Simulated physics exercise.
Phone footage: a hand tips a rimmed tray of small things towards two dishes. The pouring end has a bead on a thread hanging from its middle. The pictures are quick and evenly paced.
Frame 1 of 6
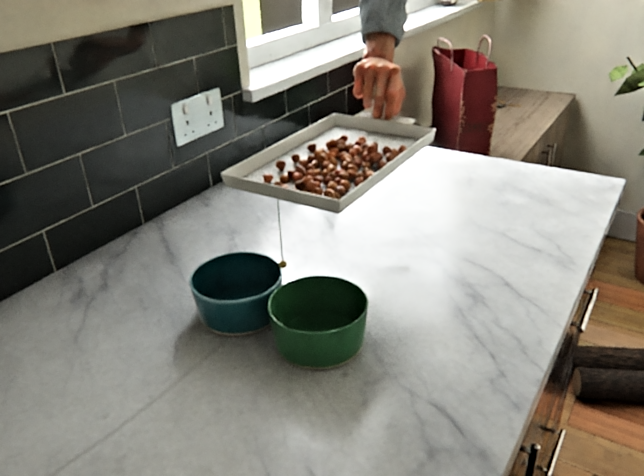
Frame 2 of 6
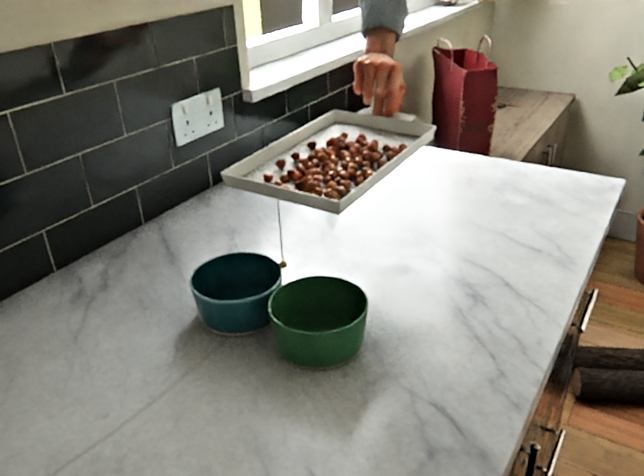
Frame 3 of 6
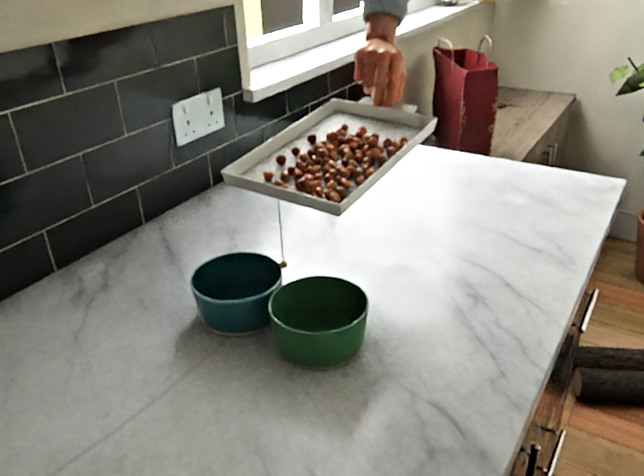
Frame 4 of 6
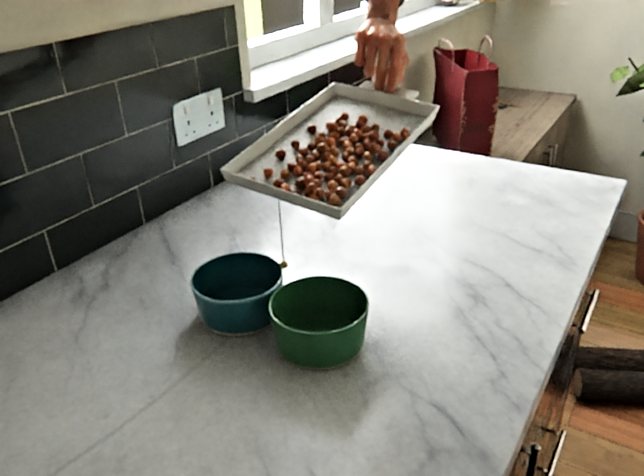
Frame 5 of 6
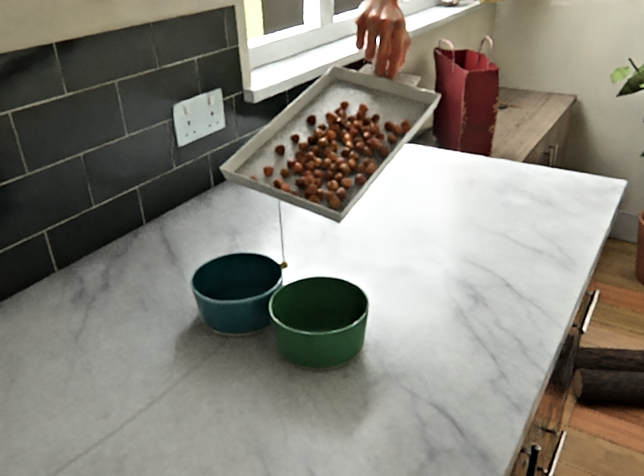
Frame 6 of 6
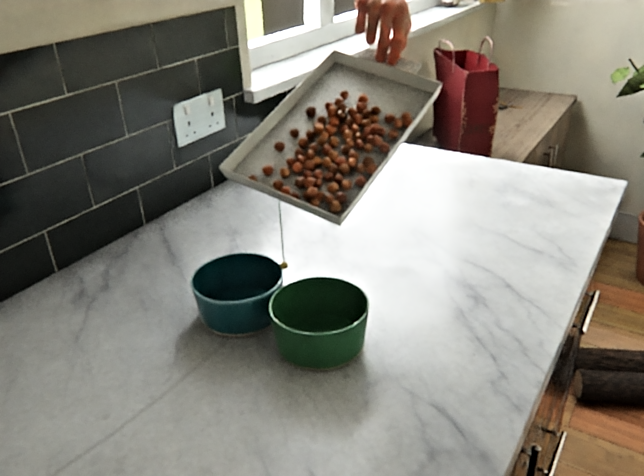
On a marble kitchen counter, a hand held a tray of hazelnuts above a blue bowl and a green one, then gradually raised the far end, tilting the tray towards its near right corner.
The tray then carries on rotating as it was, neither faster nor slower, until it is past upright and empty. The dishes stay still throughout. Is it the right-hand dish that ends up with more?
Larger portion: Right.
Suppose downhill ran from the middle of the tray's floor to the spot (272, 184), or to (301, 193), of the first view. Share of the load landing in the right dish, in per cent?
Lab note: Case 1 near 0 %, case 2 near 40 %.
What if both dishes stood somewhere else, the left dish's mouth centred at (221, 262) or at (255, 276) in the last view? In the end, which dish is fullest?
First try: The rightmost dish; second try: The rightmost dish.
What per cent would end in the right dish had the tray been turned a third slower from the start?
About 90 in a hundred.
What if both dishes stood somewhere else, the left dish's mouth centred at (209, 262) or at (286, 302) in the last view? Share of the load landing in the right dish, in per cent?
Close to 40 in a hundred, then close to 20 in a hundred.
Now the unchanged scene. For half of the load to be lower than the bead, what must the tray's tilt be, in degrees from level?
Reading: Some 120°.
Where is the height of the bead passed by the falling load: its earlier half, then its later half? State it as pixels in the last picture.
I'd say close to (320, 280) at first and close to (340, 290) later on.
Shortly afterwards, tray tipped steeply; the whole lot on the tray.
Next, tray tipped past a quarter turn; the bulk on the tray; a little in the right dish; a little in the air.
Some moments later, tray tipped past a quarter turn; the bulk in the right dish; a little outside both.
In the end, tray tipped past a quarter turn; the bulk in the right dish; none at all in the left dish; a little outside both.
